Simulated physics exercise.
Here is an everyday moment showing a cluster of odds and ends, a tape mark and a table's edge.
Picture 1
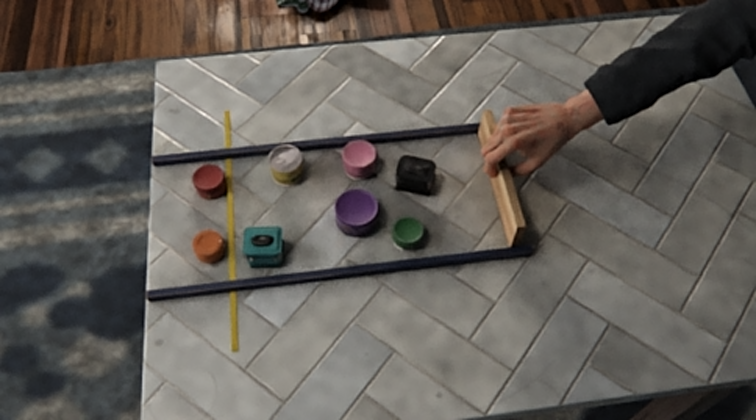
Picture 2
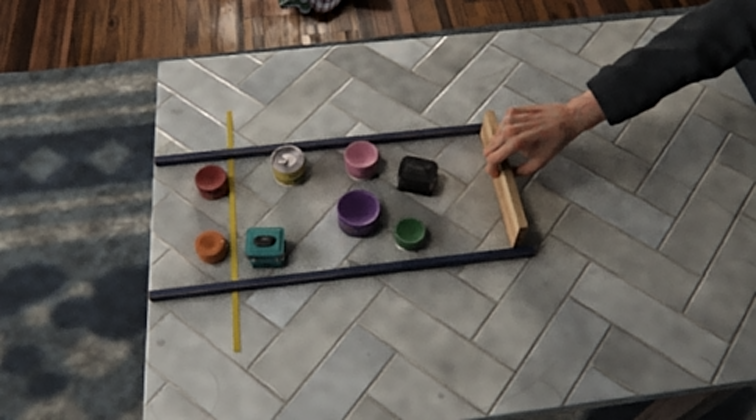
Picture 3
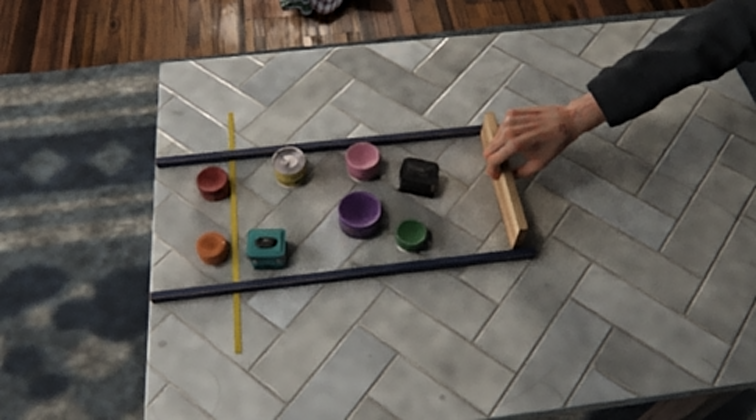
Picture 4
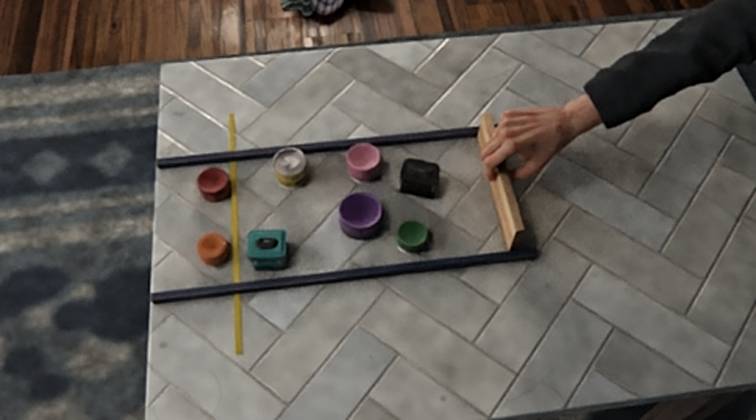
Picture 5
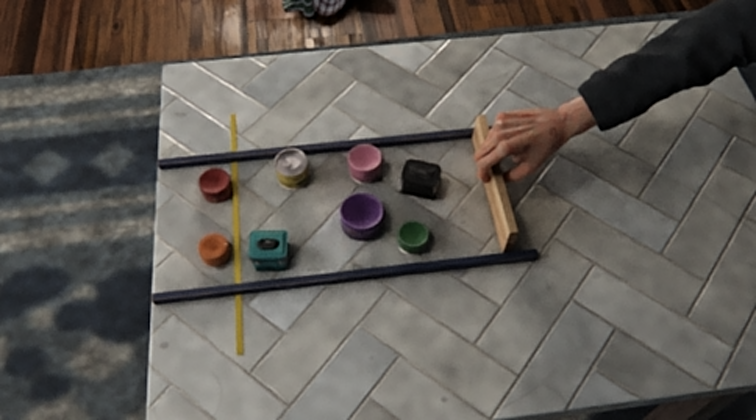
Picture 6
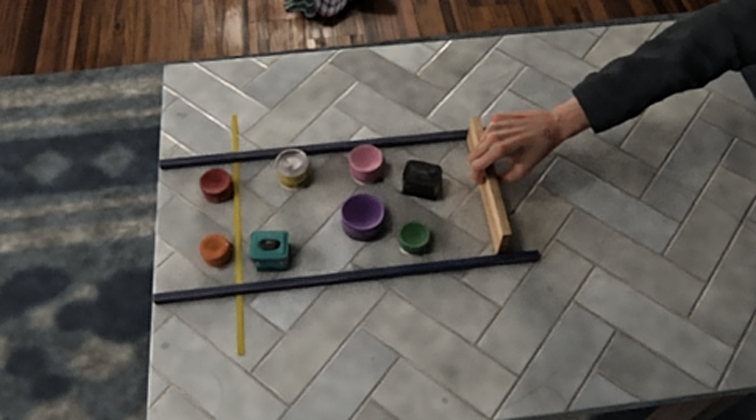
The clip opens on small round tubs, a turquoise case and a dark object between two dark strips on a tiled table, with yellow tape crossing at left. A hand holds a wooden board at the right end, still at first, then slides it slightly left while the items stay in place.
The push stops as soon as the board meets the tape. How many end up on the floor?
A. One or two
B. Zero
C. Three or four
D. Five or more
B.
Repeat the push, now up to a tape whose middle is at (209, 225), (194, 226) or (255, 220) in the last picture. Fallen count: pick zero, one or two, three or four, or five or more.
In order of the three spots, it's one or two, then three or four, then not one.
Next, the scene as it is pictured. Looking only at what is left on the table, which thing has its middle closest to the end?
Answer: The red tub.
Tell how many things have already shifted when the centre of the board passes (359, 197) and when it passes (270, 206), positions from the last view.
In order, the tallies are 4 and 8.
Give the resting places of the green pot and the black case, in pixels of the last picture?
The green pot comes to rest close to (222, 271), while the black case rests close to (217, 204).
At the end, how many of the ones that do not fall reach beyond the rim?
So the number is 1.
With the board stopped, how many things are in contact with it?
Contact count: 4.
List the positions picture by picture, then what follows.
The first frame shows orange lid (209, 246); red tub (210, 182); turquoise case (264, 247); board (500, 177); tape (231, 218).
The second frame shows red tub (212, 183); green pot (409, 234).
The third frame shows turquoise case (268, 249); purple tub (360, 215).
The fourth frame shows orange lid (213, 249); yellow tin (291, 169).
The fifth frame shows red tub (216, 186); board (494, 182).
The sixth frame shows orange lid (216, 250); red tub (217, 186); turquoise case (271, 251); board (487, 184); tape (237, 222).
A little later, none off yet; orange lid at rest near (216, 250); red tub at rest near (217, 186); turquoise case at rest near (271, 251).
Next, none off yet; orange lid moving near (206, 248); red tub shifted a little near (202, 189); turquoise case shifted about its own width near (235, 263).
When it is over, the number that fall off is zero.
